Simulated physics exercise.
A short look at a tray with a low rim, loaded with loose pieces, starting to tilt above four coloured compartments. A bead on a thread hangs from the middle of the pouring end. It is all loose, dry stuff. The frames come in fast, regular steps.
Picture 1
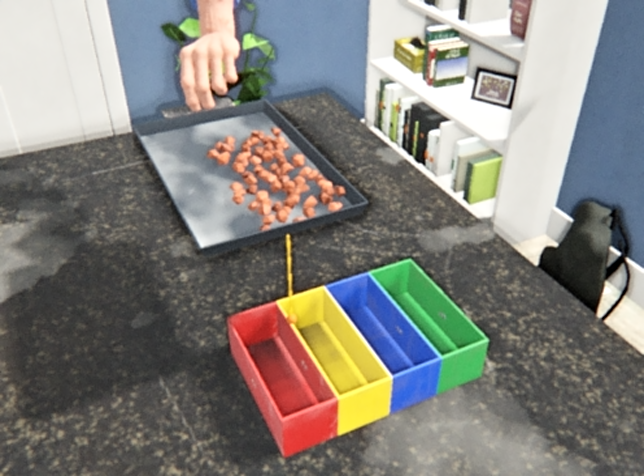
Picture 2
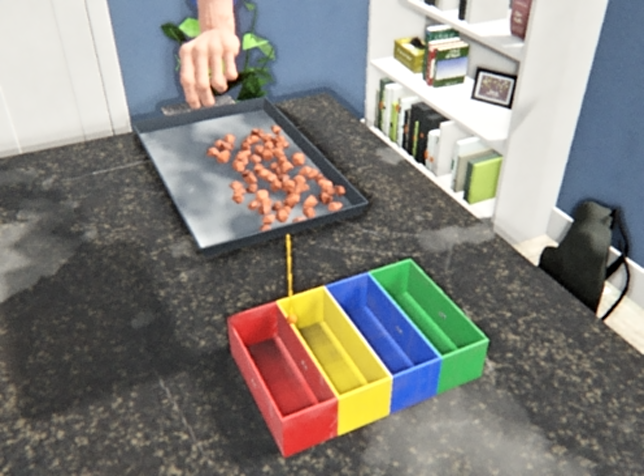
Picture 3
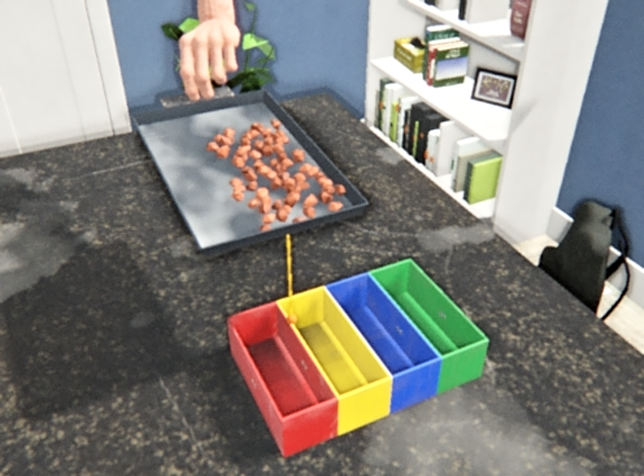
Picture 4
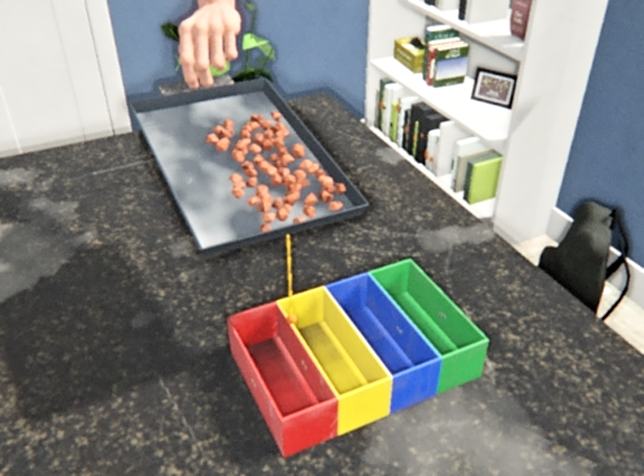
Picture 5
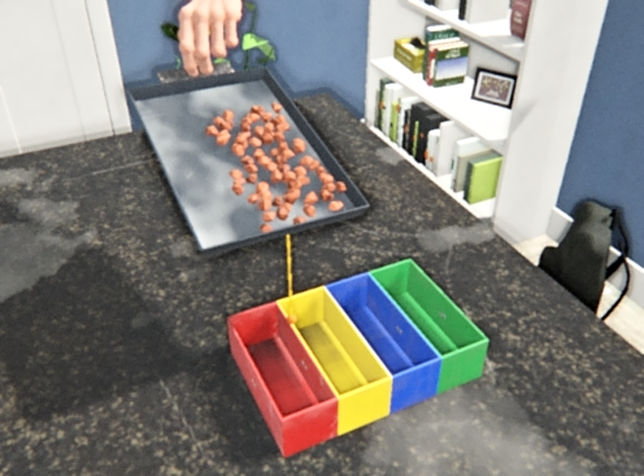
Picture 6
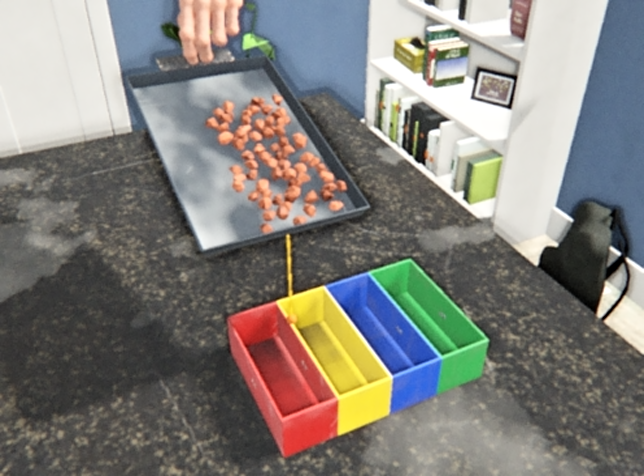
On a dark speckled countertop, a hand slowly raises the far end of a tray of reddish pieces.
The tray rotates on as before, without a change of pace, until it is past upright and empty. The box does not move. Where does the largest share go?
The yellow cell gets the most.
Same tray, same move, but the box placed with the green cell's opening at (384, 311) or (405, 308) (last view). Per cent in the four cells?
First some 100, then 100 per cent.
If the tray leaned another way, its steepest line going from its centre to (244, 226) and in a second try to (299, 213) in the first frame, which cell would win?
First the red one, then blue.
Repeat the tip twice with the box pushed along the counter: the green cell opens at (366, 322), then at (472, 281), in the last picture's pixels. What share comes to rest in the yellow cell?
The first gives 20 %, the second 10 %.
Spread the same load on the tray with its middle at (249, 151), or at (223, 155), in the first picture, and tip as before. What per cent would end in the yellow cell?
In turn 40 and 40 in a hundred.
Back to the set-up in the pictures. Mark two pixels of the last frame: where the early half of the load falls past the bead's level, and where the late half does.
At about (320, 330), then at (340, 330).
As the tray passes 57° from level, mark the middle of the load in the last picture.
Around (312, 208).
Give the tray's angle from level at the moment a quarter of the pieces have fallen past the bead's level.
At about 80°.
Just after the last frame, tray tipped steeply; almost all on the tray; about a tenth falling or outside the box.
A moment on, tray tipped right over; about a tenth on the tray; roughly a third in the yellow cell; roughly a quarter in the red cell; about a tenth in the blue cell; roughly a quarter falling or outside the box.
Further on, tray tipped past a quarter turn; roughly half in the yellow cell; roughly a quarter in the red cell; roughly a quarter in the blue cell.
When it is over, tray tipped past a quarter turn; roughly half in the yellow cell; roughly a quarter in the red cell; roughly a quarter in the blue cell; not one in the green cell.
